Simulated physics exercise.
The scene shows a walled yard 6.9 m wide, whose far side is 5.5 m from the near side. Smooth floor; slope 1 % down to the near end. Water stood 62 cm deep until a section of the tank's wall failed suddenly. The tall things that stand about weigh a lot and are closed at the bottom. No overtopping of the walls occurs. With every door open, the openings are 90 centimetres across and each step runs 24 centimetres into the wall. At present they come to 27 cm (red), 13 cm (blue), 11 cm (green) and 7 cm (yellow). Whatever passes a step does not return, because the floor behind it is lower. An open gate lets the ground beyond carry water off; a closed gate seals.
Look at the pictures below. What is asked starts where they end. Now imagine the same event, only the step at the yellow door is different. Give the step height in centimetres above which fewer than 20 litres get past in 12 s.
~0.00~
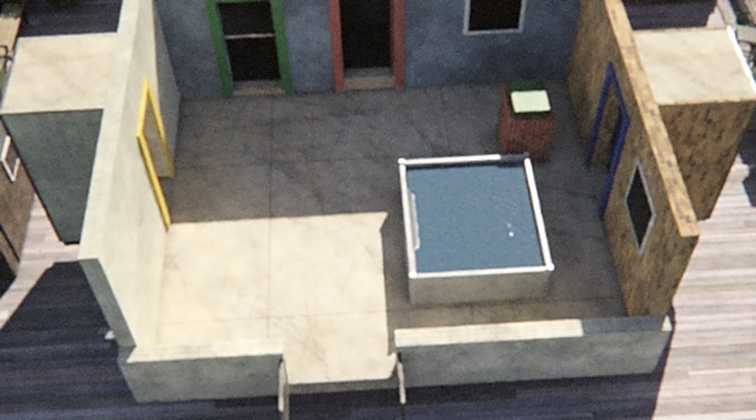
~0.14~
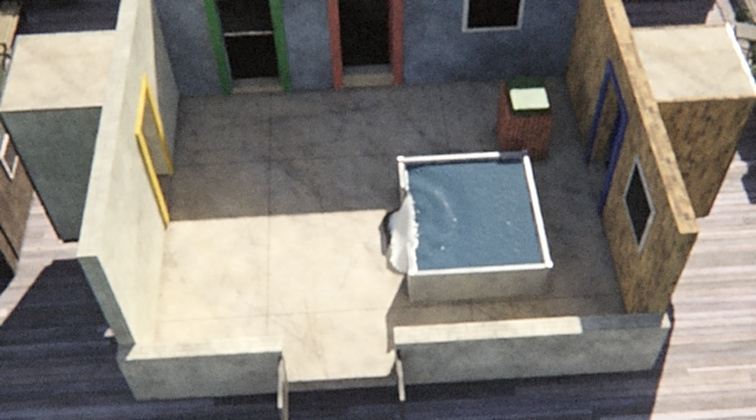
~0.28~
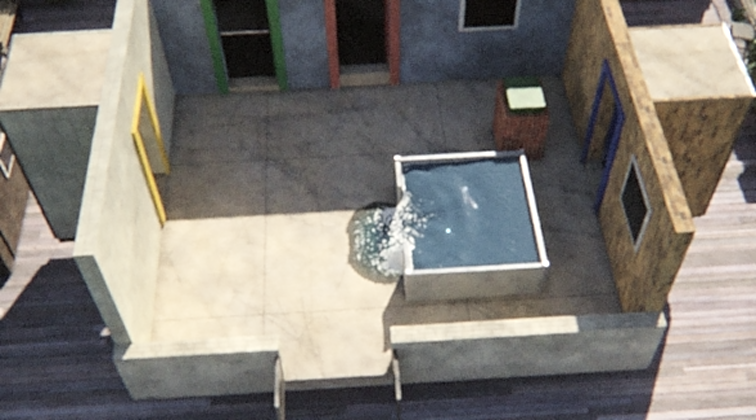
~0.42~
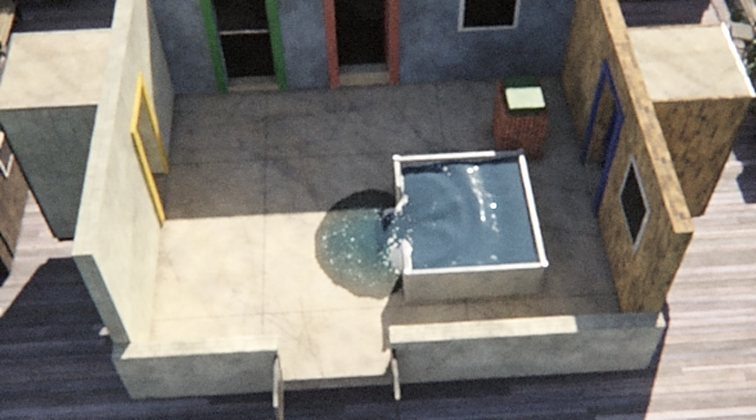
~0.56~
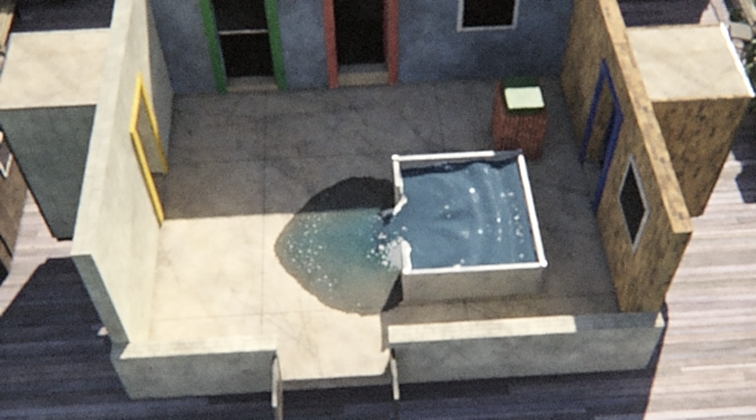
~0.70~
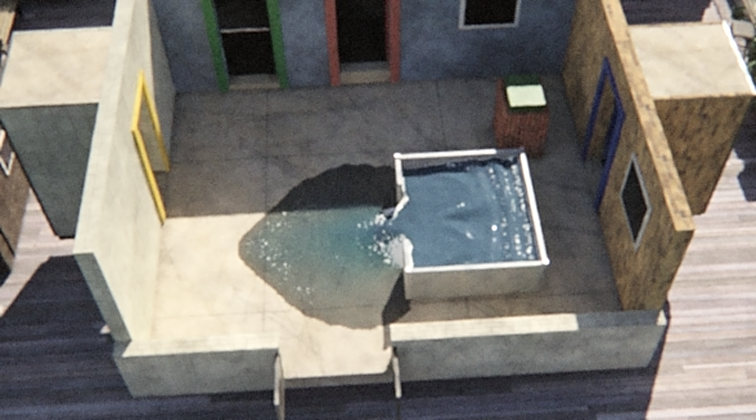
14.5 cm.
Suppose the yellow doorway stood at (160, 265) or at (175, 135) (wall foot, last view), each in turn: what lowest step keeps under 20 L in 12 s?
Roughly 18 cm, then roughly 10.0 cm.
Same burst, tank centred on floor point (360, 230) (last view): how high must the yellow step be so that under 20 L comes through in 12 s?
Close to 22 cm would do it.
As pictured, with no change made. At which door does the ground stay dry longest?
Door: Blue.
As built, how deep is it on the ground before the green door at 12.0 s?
Some 4.5 centimetres.
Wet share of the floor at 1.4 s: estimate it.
Roughly 35 percent of the floor.
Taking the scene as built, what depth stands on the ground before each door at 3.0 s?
At the red door the depth is 0 cm, at blue 0 cm, at green 4 cm and at yellow 17 cm.
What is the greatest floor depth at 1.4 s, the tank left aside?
About 33 cm at most.
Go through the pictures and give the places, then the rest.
The first frame shows still water, 62 cm deep, in the tank at (472, 216); the yellow door at (157, 158) is dry.
In the second frame, water pours out at (408, 234) and has run 0.2 m, to (394, 268); about 6 cm deep outside, 62 cm at the back.
In the third frame, water pours out at (404, 234) and has run 0.8 m, to (355, 262); about 10 cm deep outside, 62 cm at the back.
In the fourth frame, the front is at (322, 261), 1.3 m from the gap at (403, 234); 1.8 m2 of floor is wet, 62 cm left at the back.
In the fifth frame, the gap is at (402, 233), the front 1.9 m out at (282, 256); the back of the tank holds 57 cm.
In the sixth frame, the front is at (245, 253), 2.5 m from the gap at (404, 231); 4.5 m2 of floor is wet, 52 cm left at the back; the yellow door at (152, 153), 4.0 m from the gap, is still 1.7 m from the nearest water.
After 1.4 s water covers 35 % of the floor, deepest (33 cm) near (393, 242); it has not reached the yellow door.
After 3.0 s water covers 45 % of the floor, deepest (26 cm) near (150, 348); 17 cm at the yellow door, 69 litres in over its 7 cm step.
After 12.0 s water covers 95 % of the floor, deepest (10 cm) near (148, 370); 6 cm at the yellow door, 158 litres in over its 7 cm step.
At the yellow door as built, the water arrived by 1.5 s and peaked near 19 cm at 2.4 s.
With a step of 13 cm, 32 litres would have come in within the 12 s; with 18 cm, 4 litres. So under 20 litres takes about 14.5 cm.
